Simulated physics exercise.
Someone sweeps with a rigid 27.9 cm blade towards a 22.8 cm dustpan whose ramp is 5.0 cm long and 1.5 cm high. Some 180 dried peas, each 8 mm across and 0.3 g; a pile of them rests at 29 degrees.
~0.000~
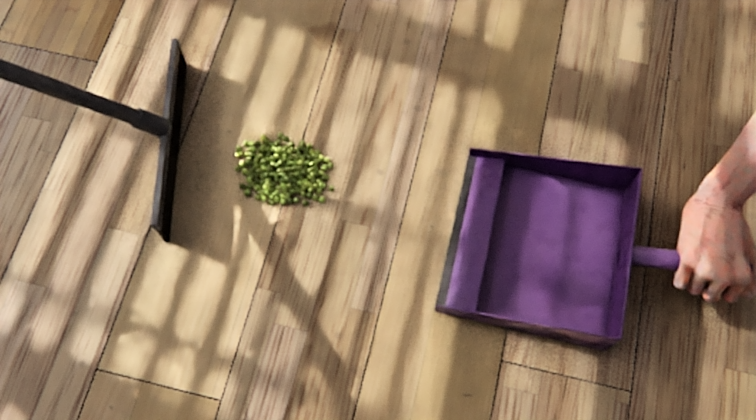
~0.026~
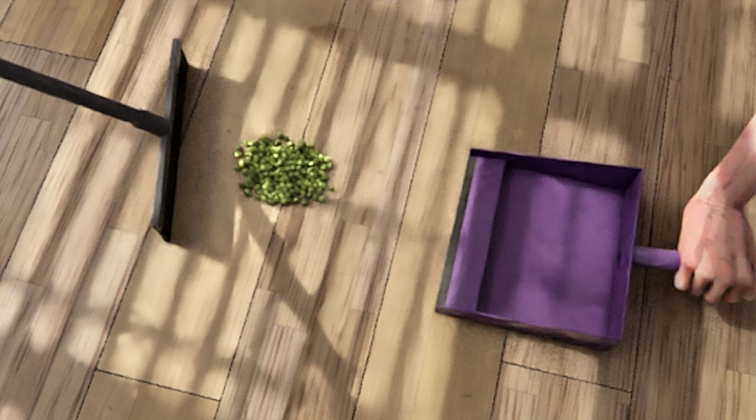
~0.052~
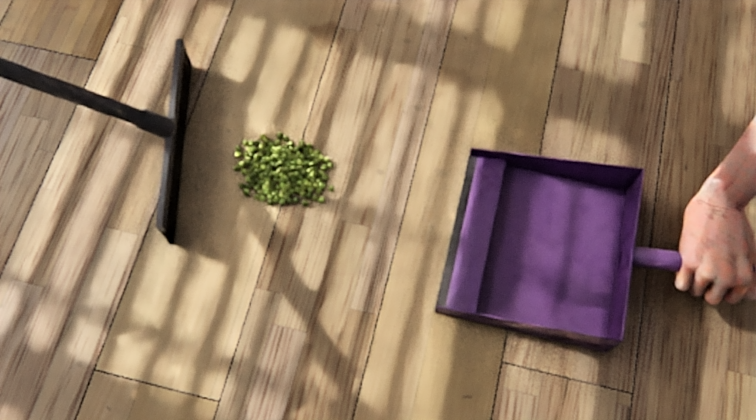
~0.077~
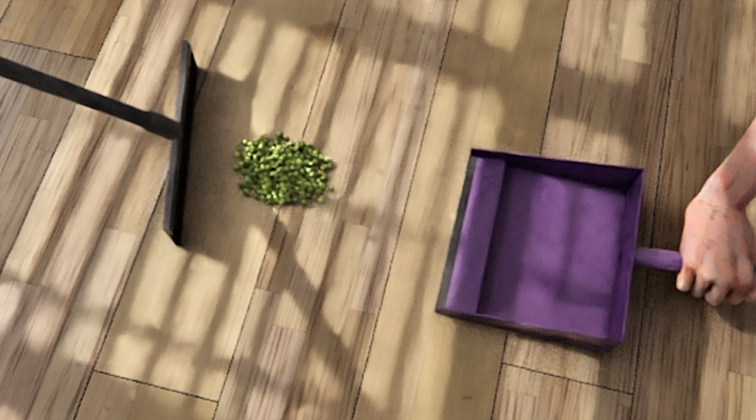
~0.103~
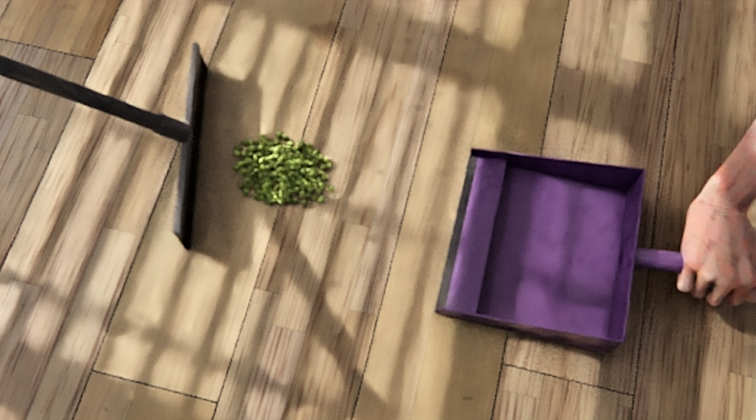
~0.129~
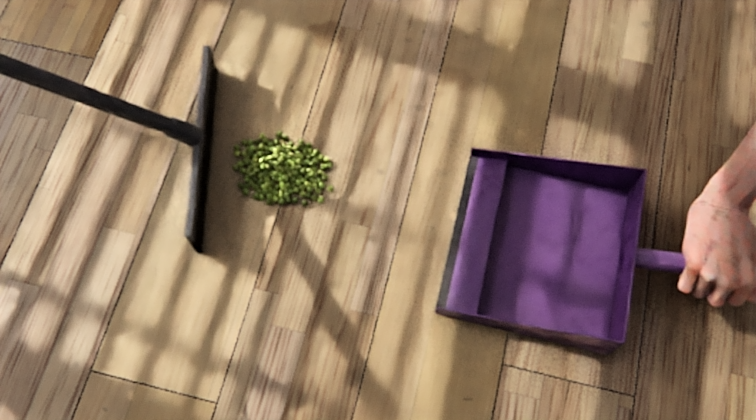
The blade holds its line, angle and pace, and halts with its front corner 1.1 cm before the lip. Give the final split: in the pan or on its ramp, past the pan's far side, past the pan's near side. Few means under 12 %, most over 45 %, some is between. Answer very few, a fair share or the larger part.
Pan: Very few, far side: A fair share, near side: Very few.
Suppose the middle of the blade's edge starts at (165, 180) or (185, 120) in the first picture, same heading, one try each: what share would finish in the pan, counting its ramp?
About 5 and 10 per cent.
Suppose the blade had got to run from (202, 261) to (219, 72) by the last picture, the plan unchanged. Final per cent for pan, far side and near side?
Pan 10, far 30, near 5.
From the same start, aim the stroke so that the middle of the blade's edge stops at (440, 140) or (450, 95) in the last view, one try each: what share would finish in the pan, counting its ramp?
Some 25 and 10 per cent.
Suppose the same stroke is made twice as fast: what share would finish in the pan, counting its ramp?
It would be near 30 per cent.
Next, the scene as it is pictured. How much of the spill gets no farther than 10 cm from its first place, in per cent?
Some 0 per cent.
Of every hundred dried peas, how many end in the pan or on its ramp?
Some 5 per cent.
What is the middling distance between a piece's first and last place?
Some 26 cm.
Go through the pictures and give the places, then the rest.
In the first picture, blade from (157, 226) to (176, 45), moved 0.0 cm, 0 of the pieces shifted so far; middle of the pieces at (283, 169); pan at (548, 252).
In the second picture, blade from (158, 226) to (177, 45), moved 0.2 cm, 0 of the pieces shifted so far; middle of the pieces at (283, 169).
In the third picture, blade from (162, 227) to (181, 46), moved 0.9 cm, 0 of the pieces shifted so far; middle of the pieces at (283, 169).
In the fourth picture, blade from (168, 230) to (187, 47), moved 1.9 cm, 0 of the pieces shifted so far; middle of the pieces at (282, 169).
In the fifth picture, blade from (179, 233) to (197, 50), moved 3.4 cm, 0 of the pieces shifted so far; middle of the pieces at (282, 169).
In the sixth picture, blade from (190, 237) to (208, 52), moved 5.1 cm, 0 of the pieces shifted so far; middle of the pieces at (282, 168); pan at (550, 254). Its pace works out near 0.65 m/s, heading 5 degrees towards the viewer's side.
After 0.36 s, middle of the blade 20 cm from the lip; 0 % over the lip, far side 5 %, near side 0 %.
After 0.52 s, middle of the blade 10 cm from the lip; 0 % over the lip, far side 15 %, near side 0 %.
After 0.80 s, middle of the blade 5 cm from the lip; 10 % over the lip, far side 25 %, near side 0 %.
At rest (1.5 s), pan 5 %, far side 25 %, near side 0 %, in front of the lip or behind the blade 65 %.
